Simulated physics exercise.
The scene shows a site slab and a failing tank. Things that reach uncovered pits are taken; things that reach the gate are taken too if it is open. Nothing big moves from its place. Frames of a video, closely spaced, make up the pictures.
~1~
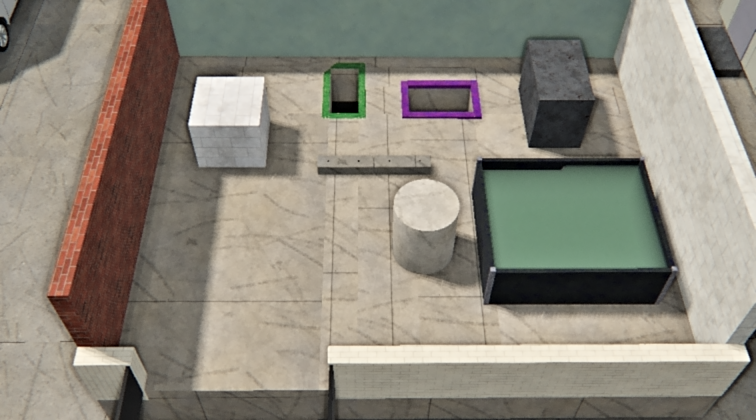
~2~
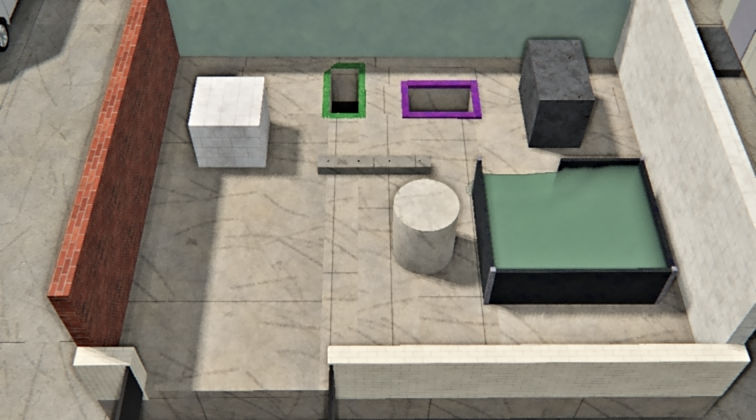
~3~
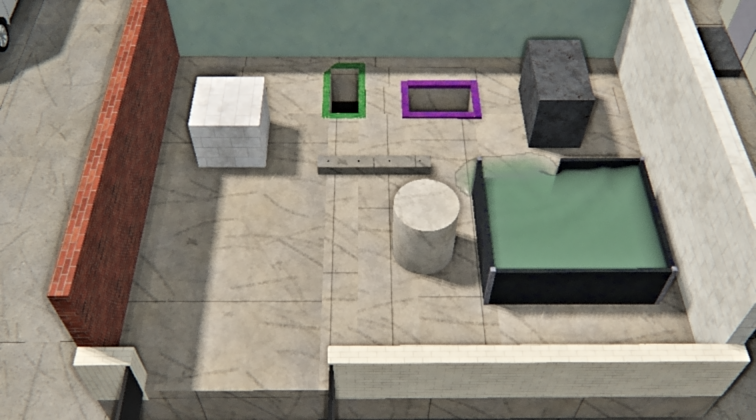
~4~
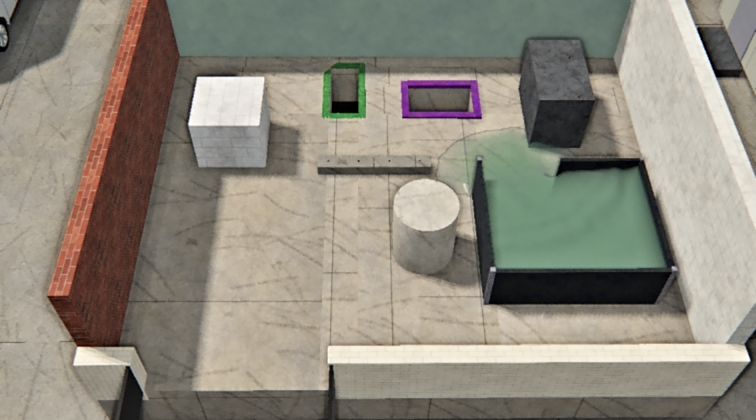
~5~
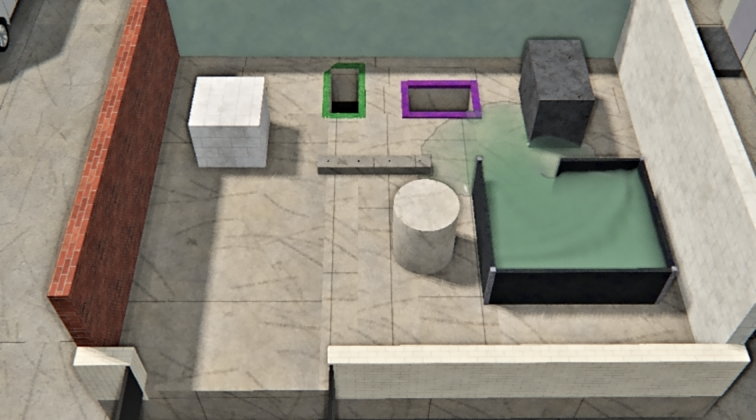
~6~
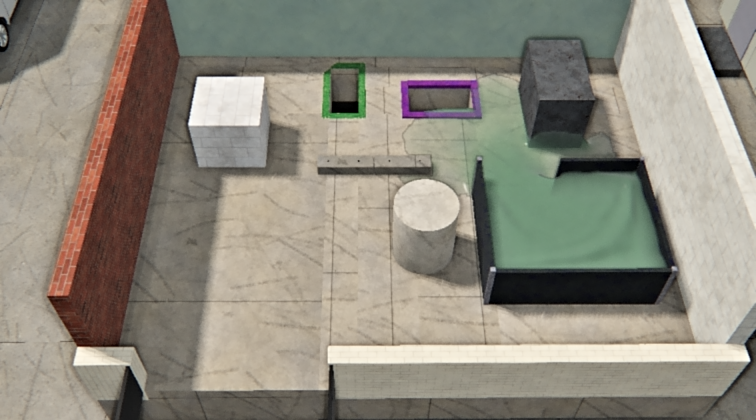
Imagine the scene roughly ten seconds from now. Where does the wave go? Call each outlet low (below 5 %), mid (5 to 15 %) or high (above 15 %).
Outlets - gate: Low; green pit: High; purple pit: High.
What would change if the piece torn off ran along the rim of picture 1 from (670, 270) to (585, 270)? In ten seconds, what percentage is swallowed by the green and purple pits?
Roughly, in per cent: Green 6, purple 0.
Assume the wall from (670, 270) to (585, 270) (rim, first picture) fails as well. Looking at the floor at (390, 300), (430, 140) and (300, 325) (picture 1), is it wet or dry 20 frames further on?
Spot by spot: Soaked through, then unaffected, then soaked through.
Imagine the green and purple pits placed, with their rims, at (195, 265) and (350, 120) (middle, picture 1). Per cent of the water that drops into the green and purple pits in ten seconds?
Measured shares in per cent - green 6, purple 10.
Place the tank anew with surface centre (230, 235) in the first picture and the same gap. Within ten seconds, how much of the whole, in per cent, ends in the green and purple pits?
Within ten seconds the green pit collects 25 percent of the total and the purple pit 2 percent.
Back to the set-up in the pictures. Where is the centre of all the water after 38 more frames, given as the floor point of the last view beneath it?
Estimate: (531, 177).
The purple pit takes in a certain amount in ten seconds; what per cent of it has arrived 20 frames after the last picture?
I'd say some 65 per cent.
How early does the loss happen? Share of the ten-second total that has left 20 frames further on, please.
Working it through, I arrive at 55 per cent.
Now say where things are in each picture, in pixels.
The first frame shows still water in the open tank at (571, 215).
In the second frame, the front is at a hidden place, out from the gap on the open tank's far side.
In the third frame, water pours out on the open tank's far side and has run to a hidden place.
In the fourth frame, the front is at (525, 133), out from the gap on the open tank's far side.
In the fifth frame, the front is at (506, 105), out from the gap on the open tank's far side.
In the sixth frame, the front is at (492, 78), out from the gap on the open tank's far side.
A moment on, water covers 20 % of the floor; the gate 0 %, the green pit 0 %, the purple pit 4 %.
Next, water covers 30 % of the floor; the gate 0 %, the green pit 2 %, the purple pit 10 %.
Then, water covers 35 % of the floor; the gate 0 %, the green pit 8 %, the purple pit 17 %.
Later, water covers 50 % of the floor; the gate 0 %, the green pit 15 %, the purple pit 23 %.
In the end, water covers 70 % of the floor; the gate 0 %, the green pit 20 %, the purple pit 26 %.
